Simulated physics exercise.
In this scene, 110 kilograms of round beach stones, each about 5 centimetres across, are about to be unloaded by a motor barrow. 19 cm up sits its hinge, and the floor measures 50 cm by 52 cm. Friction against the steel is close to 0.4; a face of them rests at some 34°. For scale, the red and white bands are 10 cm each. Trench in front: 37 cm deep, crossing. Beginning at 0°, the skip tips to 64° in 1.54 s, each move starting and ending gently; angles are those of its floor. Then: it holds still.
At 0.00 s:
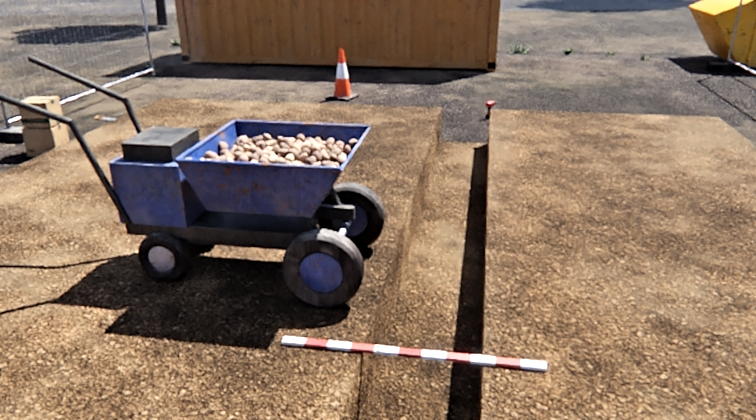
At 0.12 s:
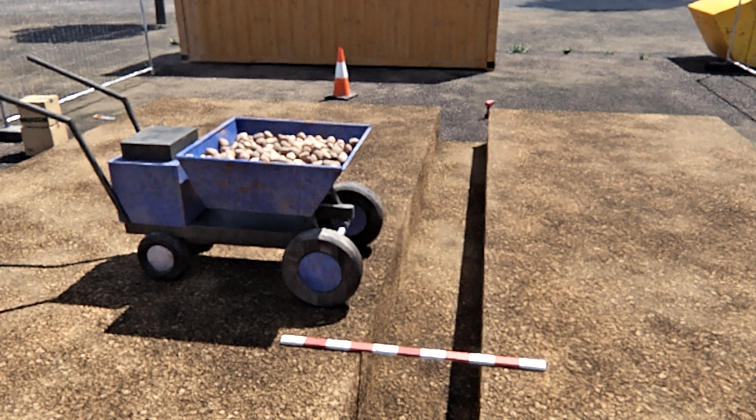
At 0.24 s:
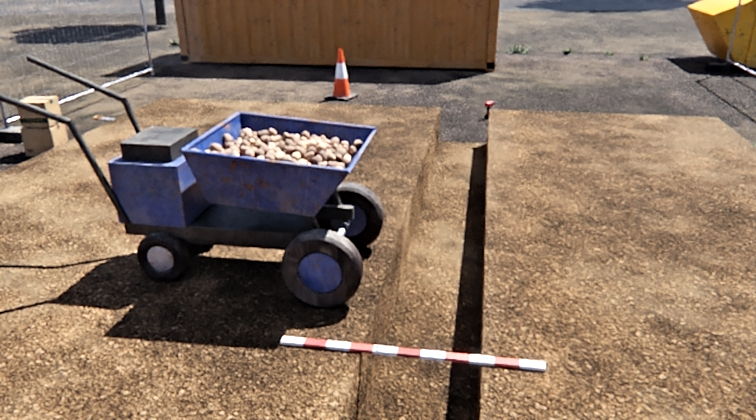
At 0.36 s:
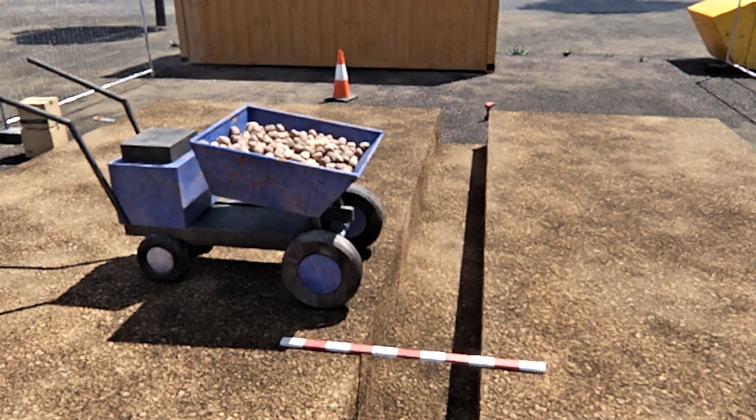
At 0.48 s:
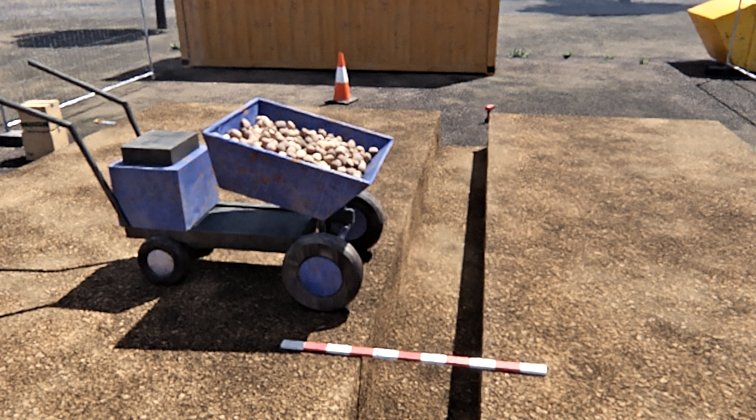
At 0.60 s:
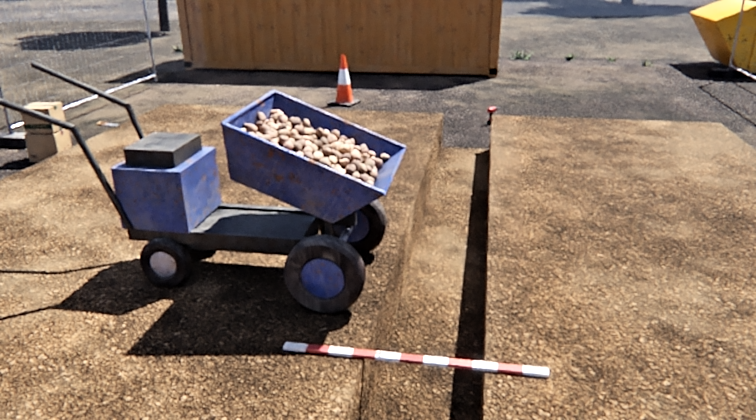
A blue motor barrow with black wheels and long dark handles stands side-on at the left of a sunlit brown gravel yard, seen from slightly above. Pale brownish stones fill its skip, with a trench and a red-and-white banded pole to the right, and an orange cone and wooden wall behind. The skip steadily tilts rightward, its rear rising and the stones shifting slightly, while the barrow stays put.
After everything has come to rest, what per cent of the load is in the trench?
I would say 69 percent.
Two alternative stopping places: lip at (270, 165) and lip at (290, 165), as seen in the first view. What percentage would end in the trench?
Result: Close to 90 then close to 90 per cent.
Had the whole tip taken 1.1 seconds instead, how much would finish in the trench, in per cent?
Expected share: Around 65%.
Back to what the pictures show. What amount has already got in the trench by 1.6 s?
Some 25 per cent.
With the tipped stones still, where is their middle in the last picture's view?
I'd put it close to (461, 340).
After 1.2 s the floor is at 54°; 99 % in the skip, 1 % in the trench; the foremost stones are at (439, 225).
After 1.6 s the floor is at 64°; 64 % in the skip, 27 % in the trench, 10 % past the trench; the foremost stones are at (537, 298).
After 2.0 s the floor is at 64°; 41 % in the skip, 39 % in the trench, 21 % past the trench; the foremost stones are at (609, 315).
After 3.9 s the floor is at 64°; 10 % in the skip, 69 % in the trench, 21 % past the trench; the foremost stones are at (643, 303).
